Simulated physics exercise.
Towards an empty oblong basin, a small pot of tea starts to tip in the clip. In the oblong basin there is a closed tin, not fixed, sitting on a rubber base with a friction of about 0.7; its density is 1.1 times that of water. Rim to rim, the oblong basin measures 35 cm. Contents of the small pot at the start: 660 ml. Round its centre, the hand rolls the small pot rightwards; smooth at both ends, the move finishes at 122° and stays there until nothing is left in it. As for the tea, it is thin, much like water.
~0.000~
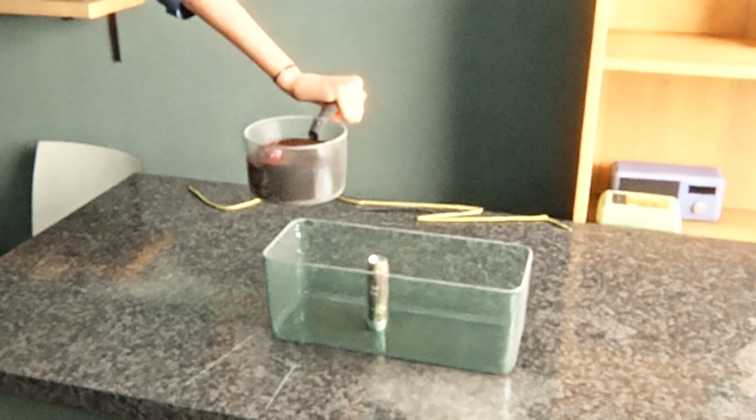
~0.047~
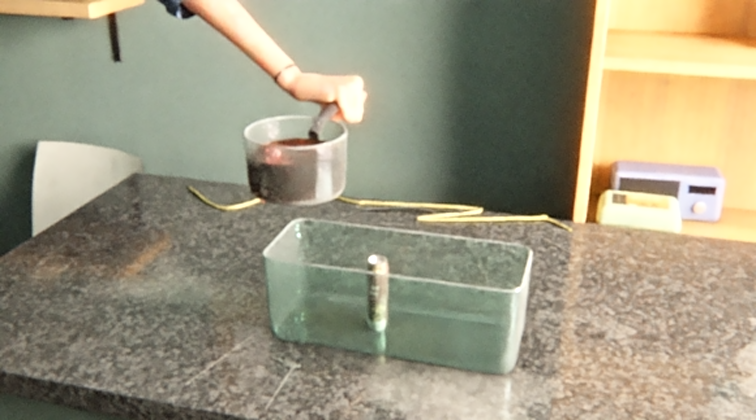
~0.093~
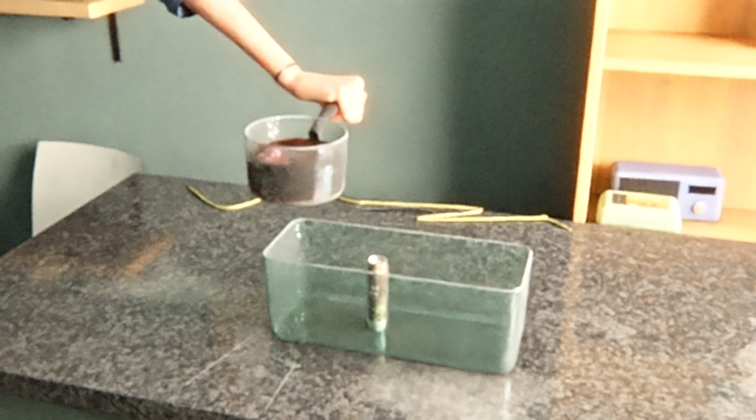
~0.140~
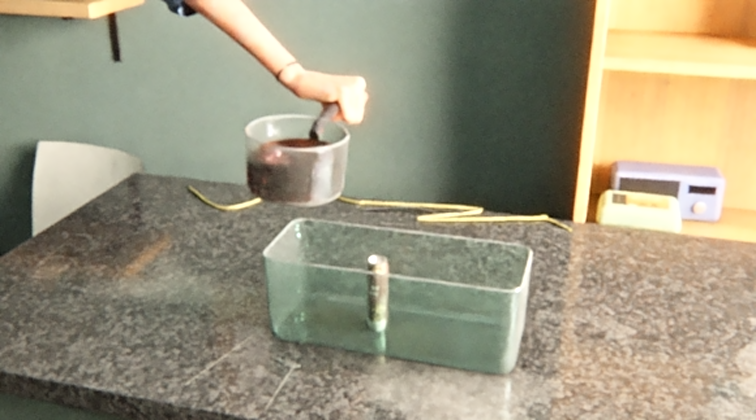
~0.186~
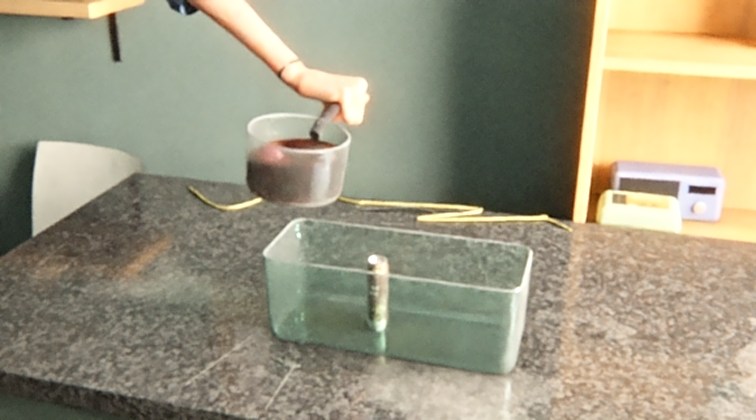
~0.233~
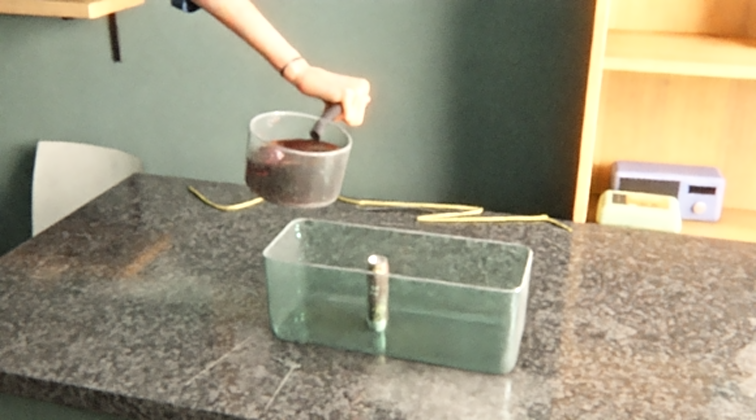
On a speckled stone countertop, a hand slowly tilting a small clear pot of dark liquid rightwards above an oblong basin holding a tin.
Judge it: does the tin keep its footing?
Odds are it weathers it.
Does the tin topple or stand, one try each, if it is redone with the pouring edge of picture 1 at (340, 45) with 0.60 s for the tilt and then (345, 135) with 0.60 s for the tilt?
The tin overturns the first time and overturns the second time.
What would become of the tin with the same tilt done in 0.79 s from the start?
It tumbles over, then.
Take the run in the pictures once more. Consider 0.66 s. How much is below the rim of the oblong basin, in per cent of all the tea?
I'd estimate some 8 percent of the liquid.
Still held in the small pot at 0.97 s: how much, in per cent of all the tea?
About 7 % is still there.
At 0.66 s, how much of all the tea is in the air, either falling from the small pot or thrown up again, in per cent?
It comes to about 28 percent.
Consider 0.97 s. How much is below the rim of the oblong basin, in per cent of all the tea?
Reading: Approx. 86 %.
By 0.66 s the tilt is 75° and 64 per cent is still to pour; the tin stands where it began.
By 0.97 s the tilt is 115° and 7 per cent is still to pour; the tin stands where it began.
By 1.30 s the tilt is 122° and 0 per cent is still to pour; the tin stands 1 cm from where it began.
By 1.65 s the tilt is 122° and 0 per cent is still to pour; the tin stands 1 cm from where it began.
At rest the tin stands 1 cm from where it began.
